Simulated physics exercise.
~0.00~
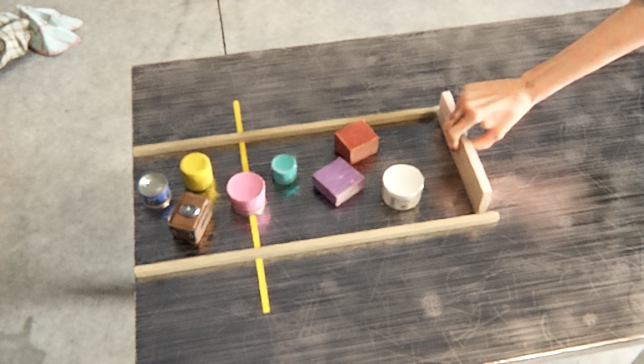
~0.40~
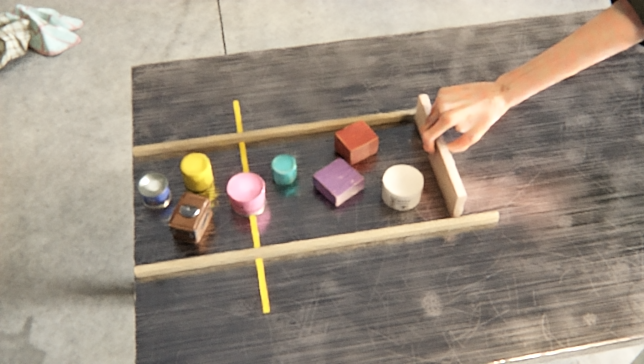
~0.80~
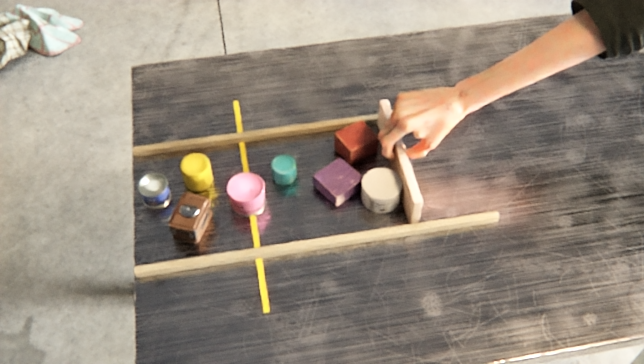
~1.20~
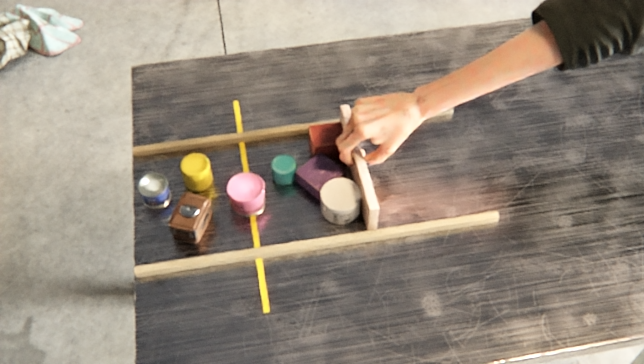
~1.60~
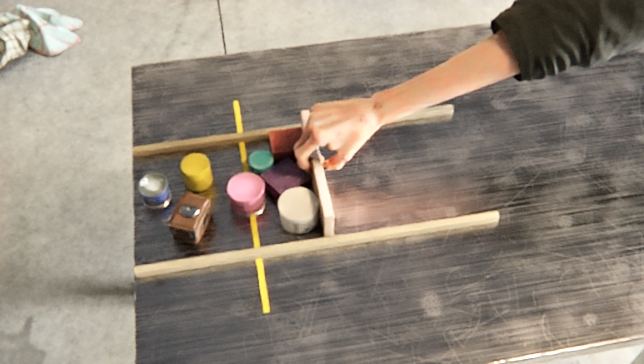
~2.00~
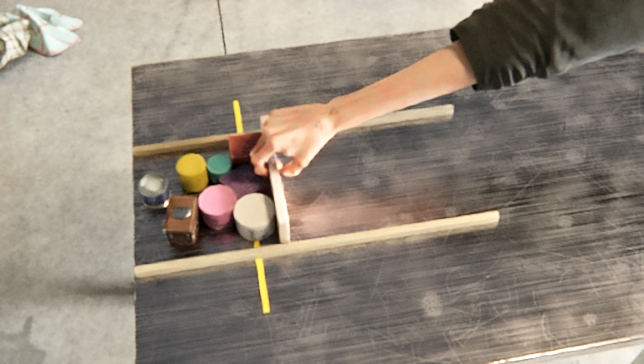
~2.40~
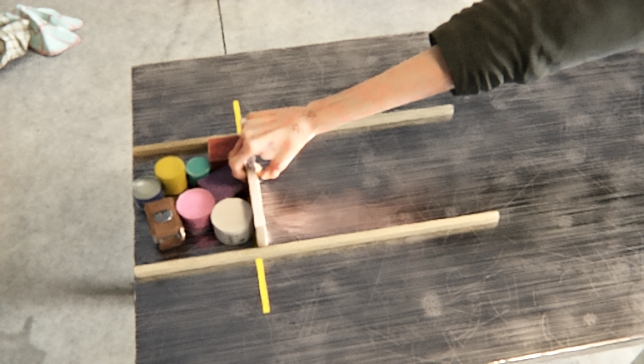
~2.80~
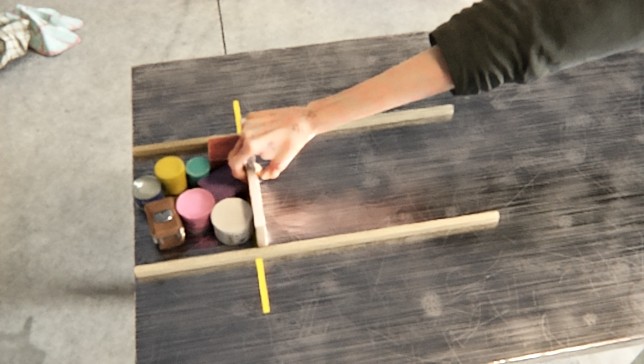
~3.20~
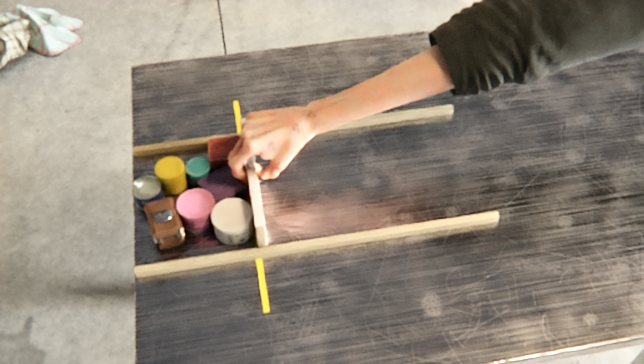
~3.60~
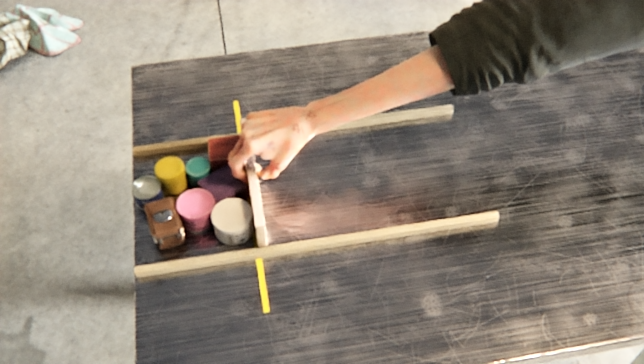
A hand slid an upright wooden board leftward between two wooden rails on a dark table, gathering blocks, a white tub and small colourful containers into a tight cluster, then held it still near the yellow tape, with nothing having fallen off the edge.
